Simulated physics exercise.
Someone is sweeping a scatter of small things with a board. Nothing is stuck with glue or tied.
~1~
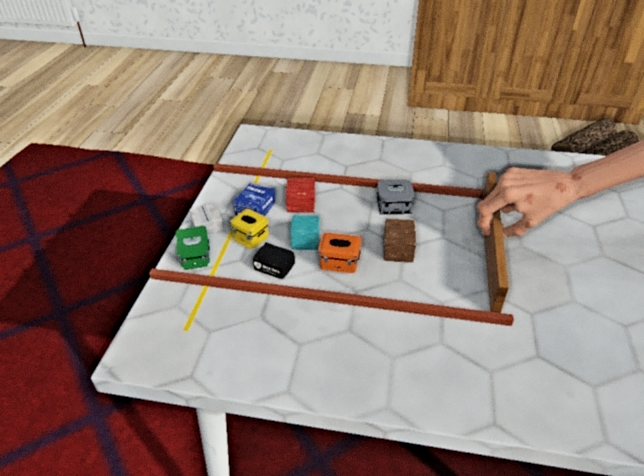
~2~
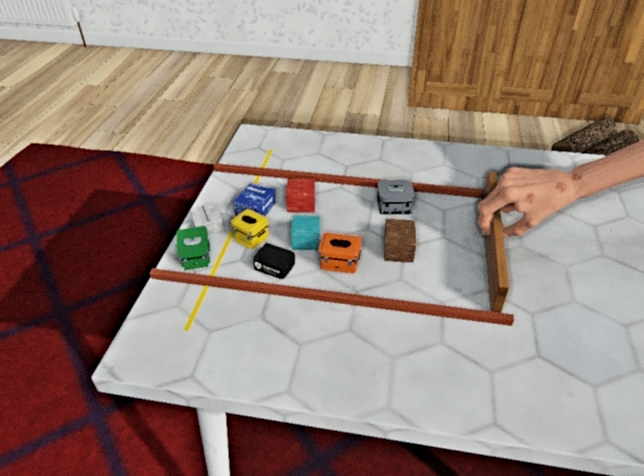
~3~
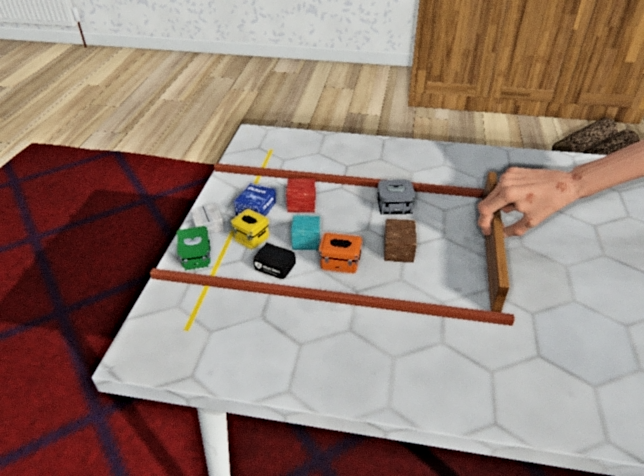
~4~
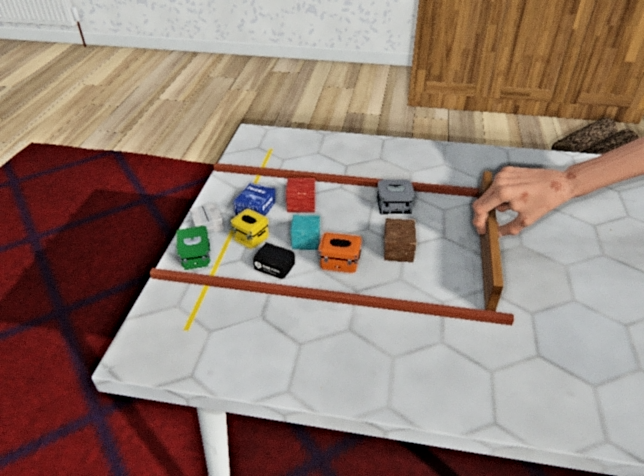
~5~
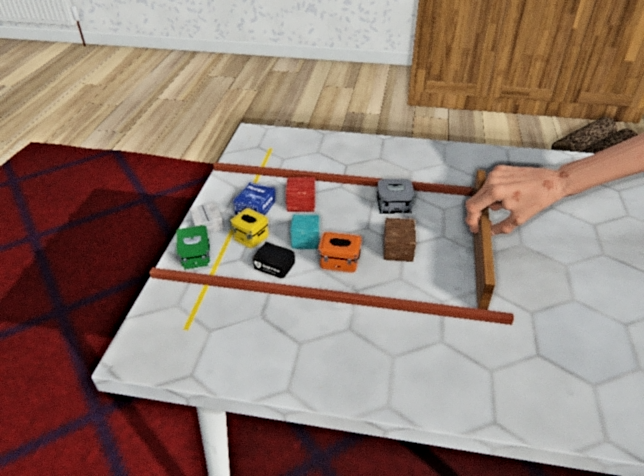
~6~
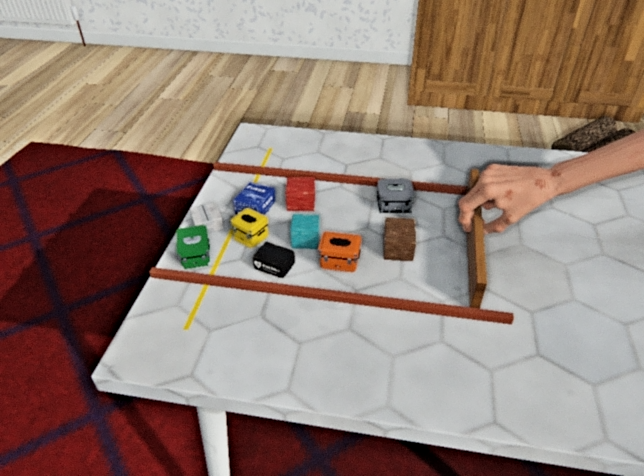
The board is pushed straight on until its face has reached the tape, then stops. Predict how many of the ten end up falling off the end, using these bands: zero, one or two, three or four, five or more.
The count that falls off the end is three or four.
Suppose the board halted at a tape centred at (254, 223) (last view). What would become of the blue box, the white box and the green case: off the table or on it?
Blue box stays put, white box goes off, green case goes off.
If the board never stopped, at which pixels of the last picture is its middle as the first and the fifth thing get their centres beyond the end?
It sits near (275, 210), and then near (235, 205).
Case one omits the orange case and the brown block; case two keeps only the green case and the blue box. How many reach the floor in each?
1 in the first case and 2 in the second.
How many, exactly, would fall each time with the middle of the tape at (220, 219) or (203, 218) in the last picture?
You'd get 6 the first time and 6 the second.
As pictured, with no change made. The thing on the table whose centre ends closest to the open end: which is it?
Nearest once everything settles: Black box.
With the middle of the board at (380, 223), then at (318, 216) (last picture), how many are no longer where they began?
At the first point the count is 3, at the second it's 8.
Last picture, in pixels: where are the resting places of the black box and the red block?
Approximately (162, 253) for one, approximately (222, 195) for the other.
Soon after, none off yet; white box at rest near (206, 219); green case at rest near (194, 247); blue box at rest near (255, 201).
Then, none off yet; white box at rest near (206, 219); green case at rest near (194, 247); blue box moved a little near (242, 202).
By the end, the number that fall off is three or four; fallen, yellow case, blue box, green case and white box.
